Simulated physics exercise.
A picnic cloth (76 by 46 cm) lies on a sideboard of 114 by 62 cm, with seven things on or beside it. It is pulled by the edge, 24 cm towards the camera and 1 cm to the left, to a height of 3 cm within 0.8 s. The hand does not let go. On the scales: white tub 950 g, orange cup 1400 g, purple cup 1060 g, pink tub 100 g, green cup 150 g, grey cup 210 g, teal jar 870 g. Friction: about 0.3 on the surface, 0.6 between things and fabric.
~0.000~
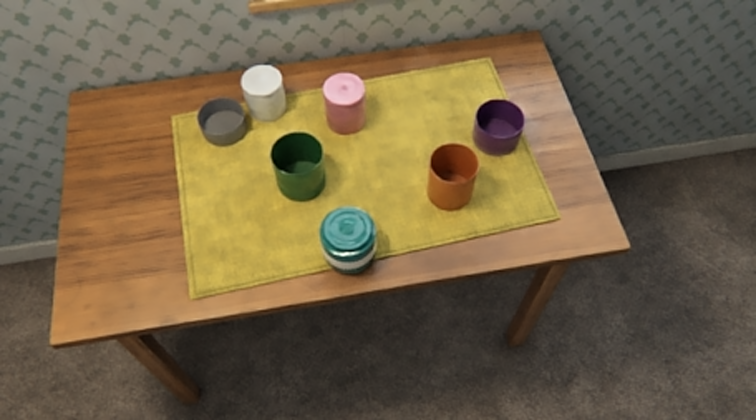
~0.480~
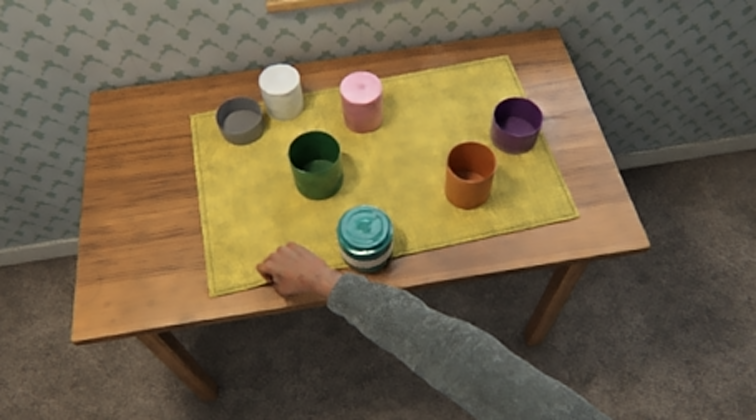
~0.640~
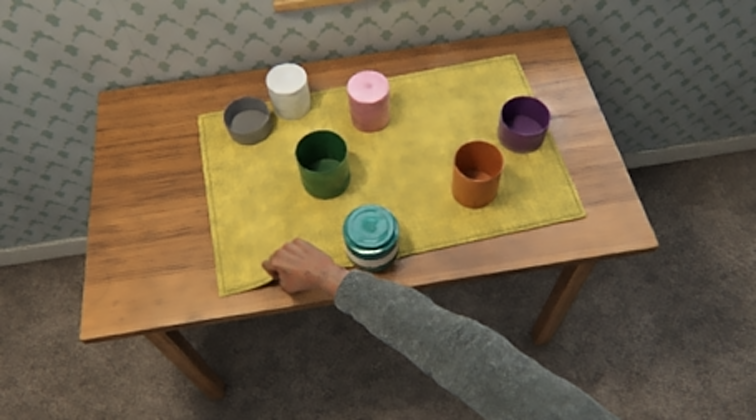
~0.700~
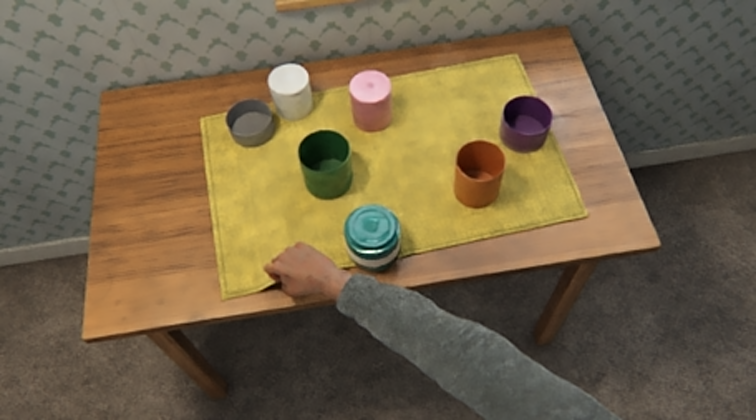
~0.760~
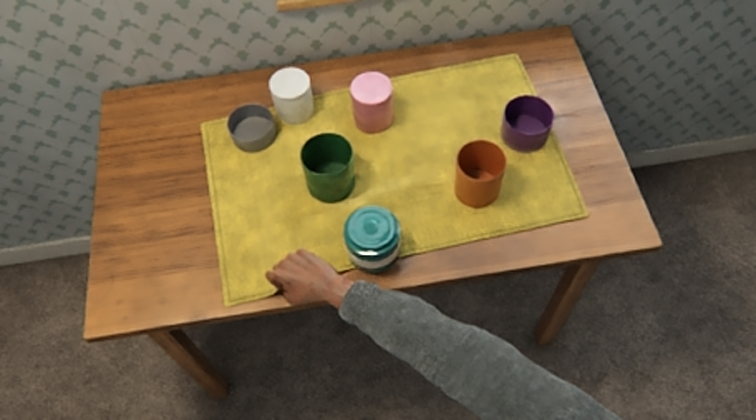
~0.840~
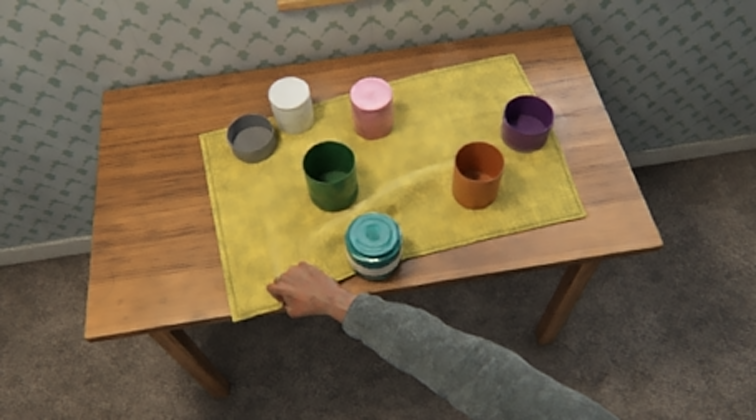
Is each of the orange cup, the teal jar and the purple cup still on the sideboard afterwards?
The orange cup keeps to the top, the teal jar goes over the edge, the purple cup stays on.
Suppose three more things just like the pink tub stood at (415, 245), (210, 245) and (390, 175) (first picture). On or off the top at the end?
In turn: Falls off, goes over, stays up.
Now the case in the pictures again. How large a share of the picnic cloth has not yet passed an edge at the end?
Some 75 per cent of it.
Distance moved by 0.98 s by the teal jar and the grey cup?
Teal jar 8 cm, grey cup 10 cm.
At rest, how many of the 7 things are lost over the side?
I count 1.
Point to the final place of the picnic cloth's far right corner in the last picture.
Around (449, 97).
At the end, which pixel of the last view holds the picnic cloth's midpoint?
Near (360, 236).
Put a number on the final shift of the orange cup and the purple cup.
About: Orange cup 15 cm, purple cup 15 cm.
At 1.0 s, 95 % of the picnic cloth is still over the top; teal jar 8 cm off its start, orange cup 4 cm off its start, purple cup 4 cm off its start.
At 1.1 s, 90 % of the picnic cloth is still over the top; teal jar 15 cm off its start, orange cup 9 cm off its start, purple cup 8 cm off its start.
At 1.3 s, 80 % of the picnic cloth is still over the top; teal jar over the edge, orange cup 14 cm off its start at (448, 211), purple cup 13 cm off its start at (483, 148).
At 1.4 s, 75 % of the picnic cloth is still over the top; teal jar over the edge, orange cup 16 cm off its start, purple cup 15 cm off its start.
At 3.0 s, 75 % of the picnic cloth is still over the top; teal jar over the edge, orange cup 16 cm off its start at (447, 221), purple cup 15 cm off its start at (478, 152), grey cup 27 cm off its start at (220, 221).
